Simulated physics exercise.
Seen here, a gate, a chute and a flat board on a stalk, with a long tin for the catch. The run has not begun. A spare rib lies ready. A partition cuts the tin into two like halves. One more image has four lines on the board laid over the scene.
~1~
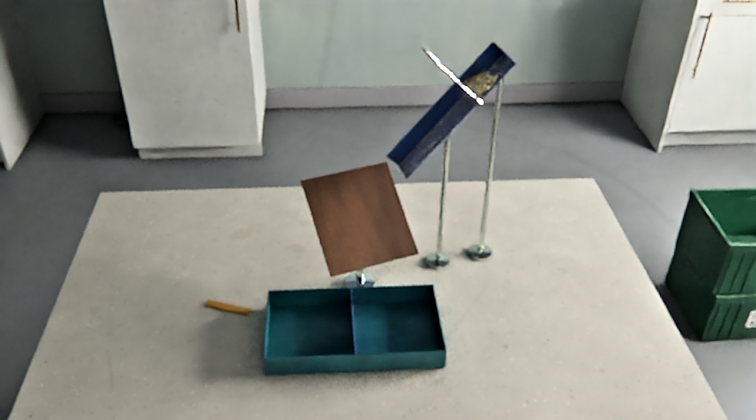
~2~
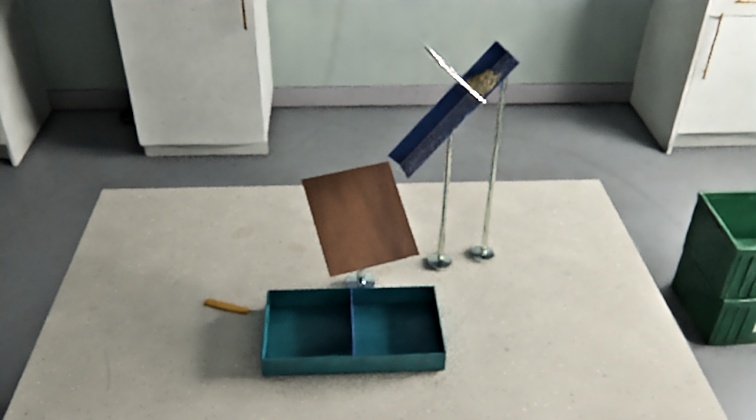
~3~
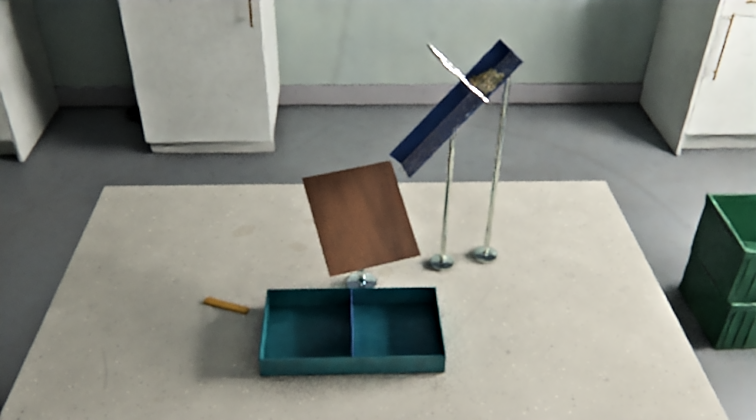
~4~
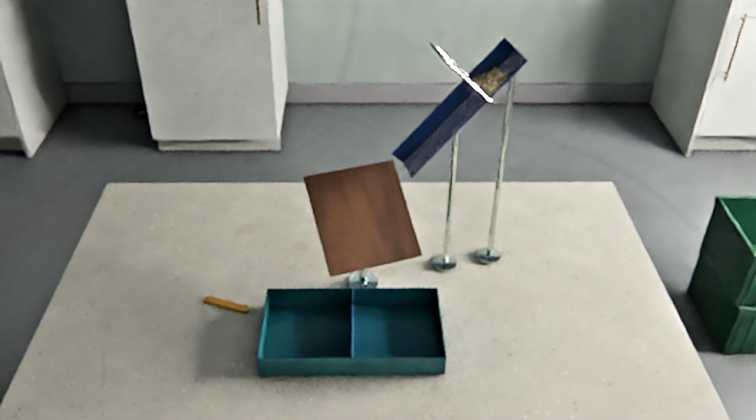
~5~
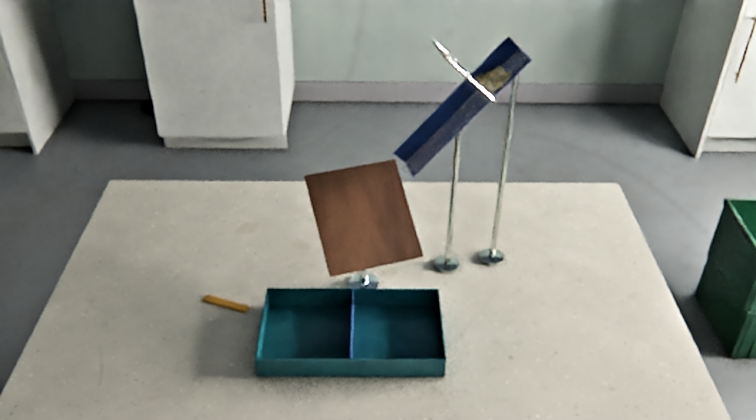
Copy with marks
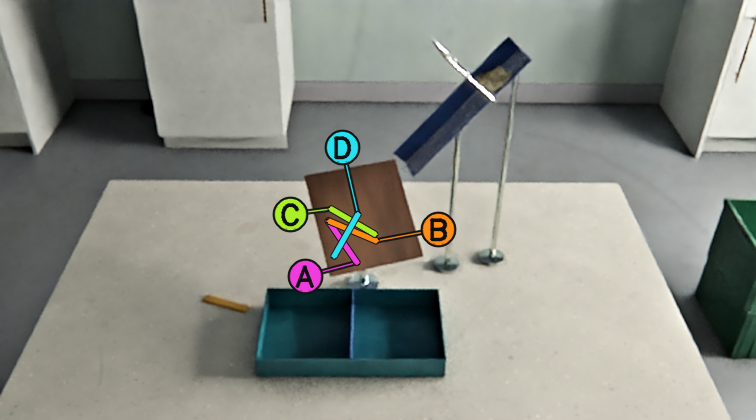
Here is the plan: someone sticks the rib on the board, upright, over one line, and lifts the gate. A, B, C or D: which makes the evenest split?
It is D.
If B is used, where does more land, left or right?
The right half.
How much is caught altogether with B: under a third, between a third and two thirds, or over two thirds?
Line B gives over two thirds.
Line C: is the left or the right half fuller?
The right half.
On the marked copy, line A from (328, 220) to (356, 262); line B from (329, 221) to (376, 240); line C from (331, 208) to (374, 234); line D from (357, 214) to (334, 256).
If A is chosen, of what is caught, a stray few in the left half, nearly all in the right.
If B is chosen, of what is caught, a small part in the left half, nearly all in the right.
If C is chosen, of what is caught, a stray few in the left half, nearly all in the right.
If D is chosen, of what is caught, about two thirds in the left half, about a third in the right.
